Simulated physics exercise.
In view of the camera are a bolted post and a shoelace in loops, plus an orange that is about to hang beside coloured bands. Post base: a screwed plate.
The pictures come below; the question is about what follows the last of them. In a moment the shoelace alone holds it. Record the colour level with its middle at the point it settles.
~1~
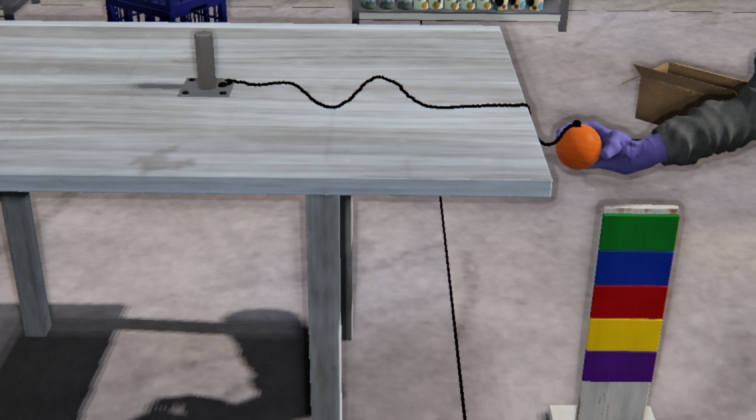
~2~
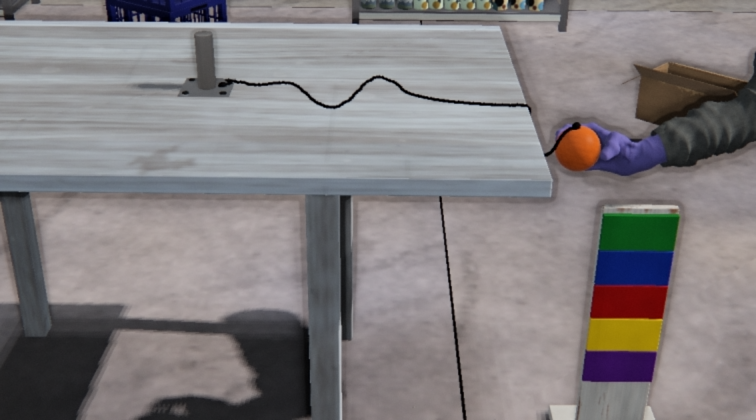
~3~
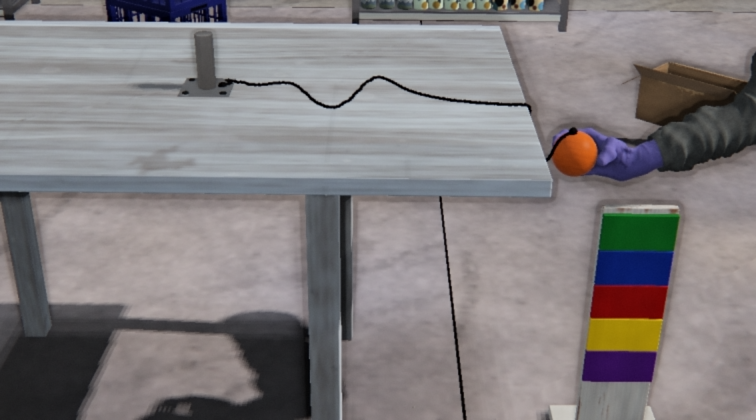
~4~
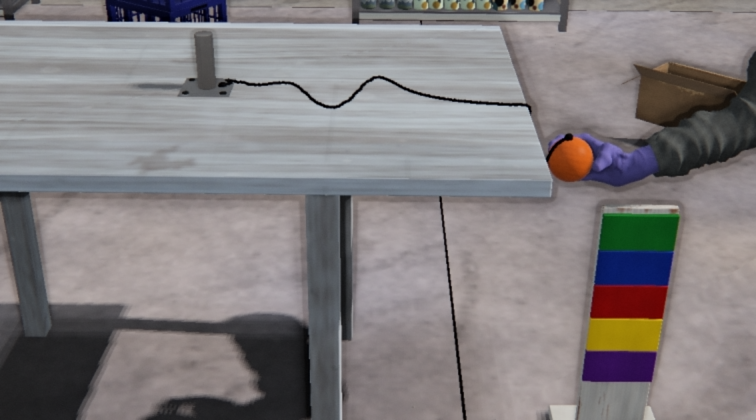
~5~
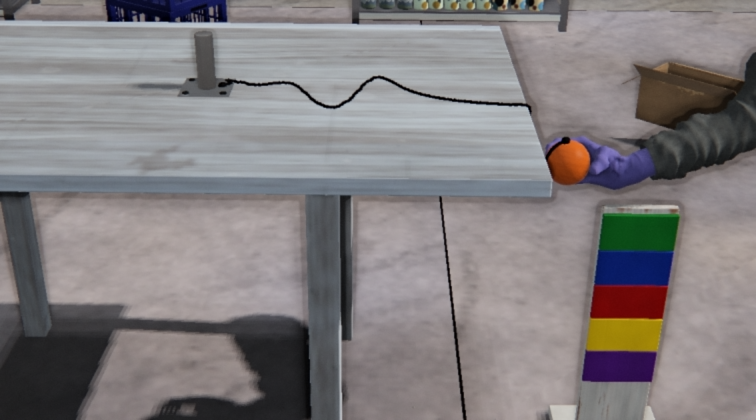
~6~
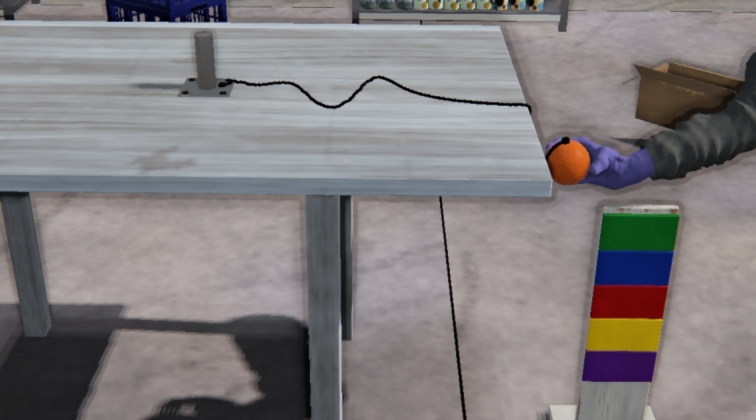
Colour at middle: Yellow.
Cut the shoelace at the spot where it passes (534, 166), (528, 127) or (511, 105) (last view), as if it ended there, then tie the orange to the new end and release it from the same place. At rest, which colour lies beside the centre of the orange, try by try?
Results, first to last: Red; blue; green.
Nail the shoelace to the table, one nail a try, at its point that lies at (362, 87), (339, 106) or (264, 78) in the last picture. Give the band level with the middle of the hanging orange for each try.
It ends beside blue the first time, red the second and yellow the third.
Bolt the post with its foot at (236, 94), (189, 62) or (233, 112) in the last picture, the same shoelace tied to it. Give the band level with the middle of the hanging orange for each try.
First try: Purple; second try: Red; third try: Purple.
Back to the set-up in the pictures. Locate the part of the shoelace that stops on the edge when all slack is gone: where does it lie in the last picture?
Approximately at (401, 87) in the final frame.
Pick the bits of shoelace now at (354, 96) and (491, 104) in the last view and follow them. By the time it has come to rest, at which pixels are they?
In that view they sit near (424, 93) and near (518, 192).
Soon after, orange near (491, 281); level with red.
Then, orange near (514, 333); level with yellow.
At rest, orange near (504, 332); level with yellow. Its centre hangs level with the yellow band.
